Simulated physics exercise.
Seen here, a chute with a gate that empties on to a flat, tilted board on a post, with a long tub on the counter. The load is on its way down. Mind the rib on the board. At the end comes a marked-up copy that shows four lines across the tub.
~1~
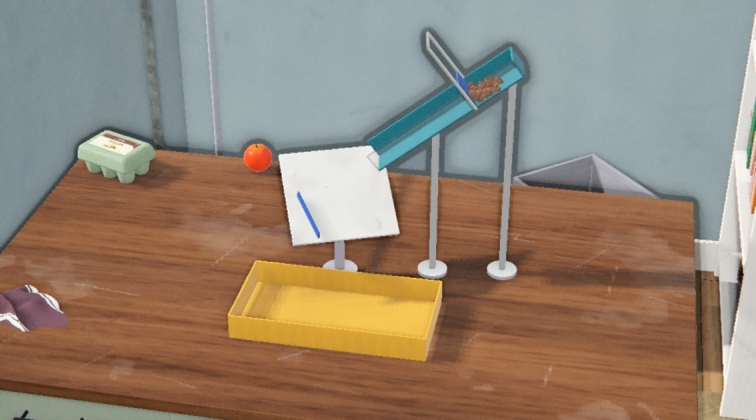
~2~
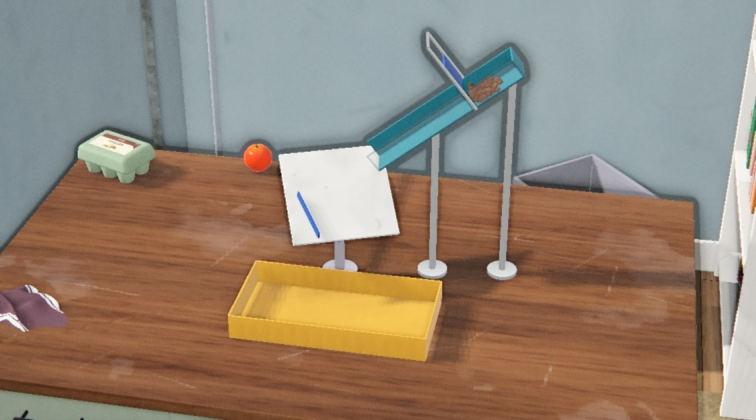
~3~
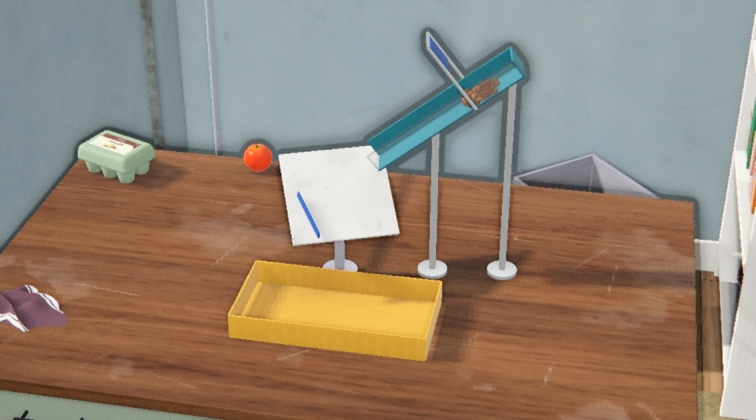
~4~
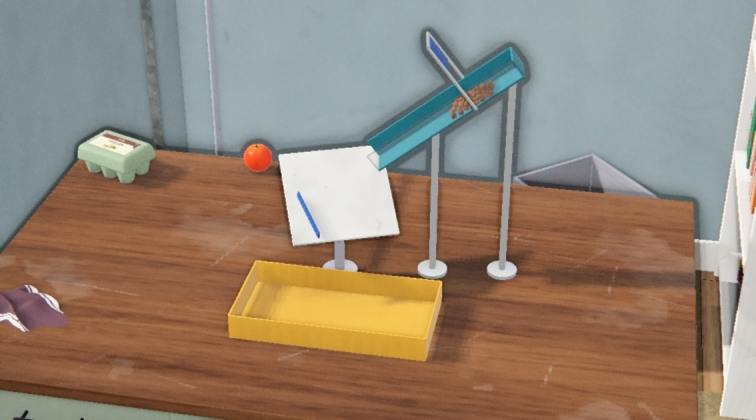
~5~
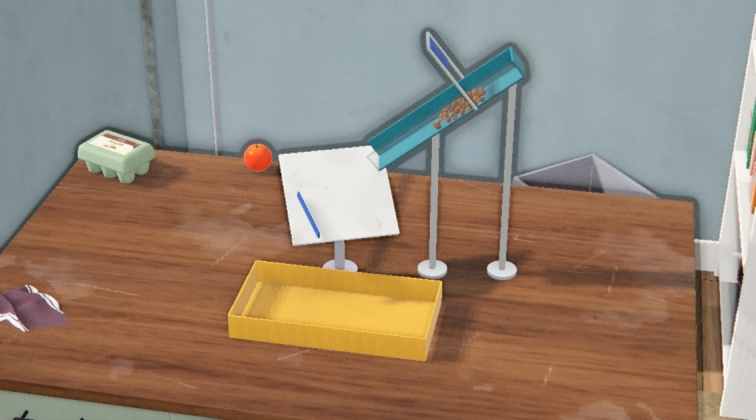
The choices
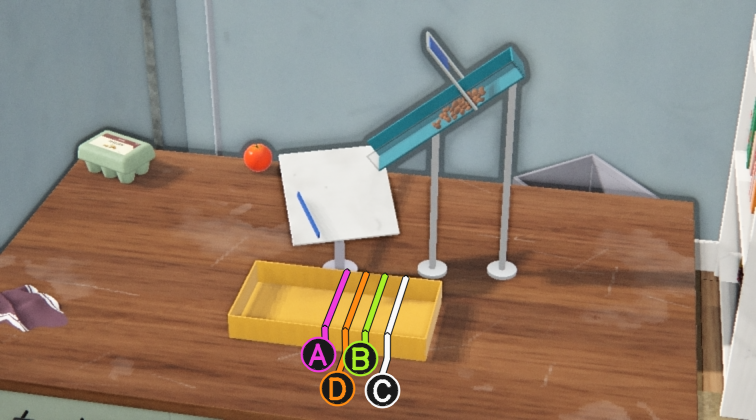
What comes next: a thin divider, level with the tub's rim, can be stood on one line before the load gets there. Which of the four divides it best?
Line A does it best.
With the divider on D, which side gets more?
More lands on the left.
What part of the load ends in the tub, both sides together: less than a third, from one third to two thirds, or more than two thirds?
It is more than two thirds.
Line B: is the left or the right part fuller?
Left.
On the marked copy, line A crosses the front rim at (325, 327); line B crosses the front rim at (365, 332); line C crosses the front rim at (387, 334); line D crosses the front rim at (345, 329).
With A, of what is caught, about half on the left of the divider, about half on the right.
With B, of what is caught, nearly all on the left of the divider, a stray few on the right.
With C, of what is caught, all on the left of the divider, none on the right.
With D, of what is caught, nearly all on the left of the divider, a small part on the right.
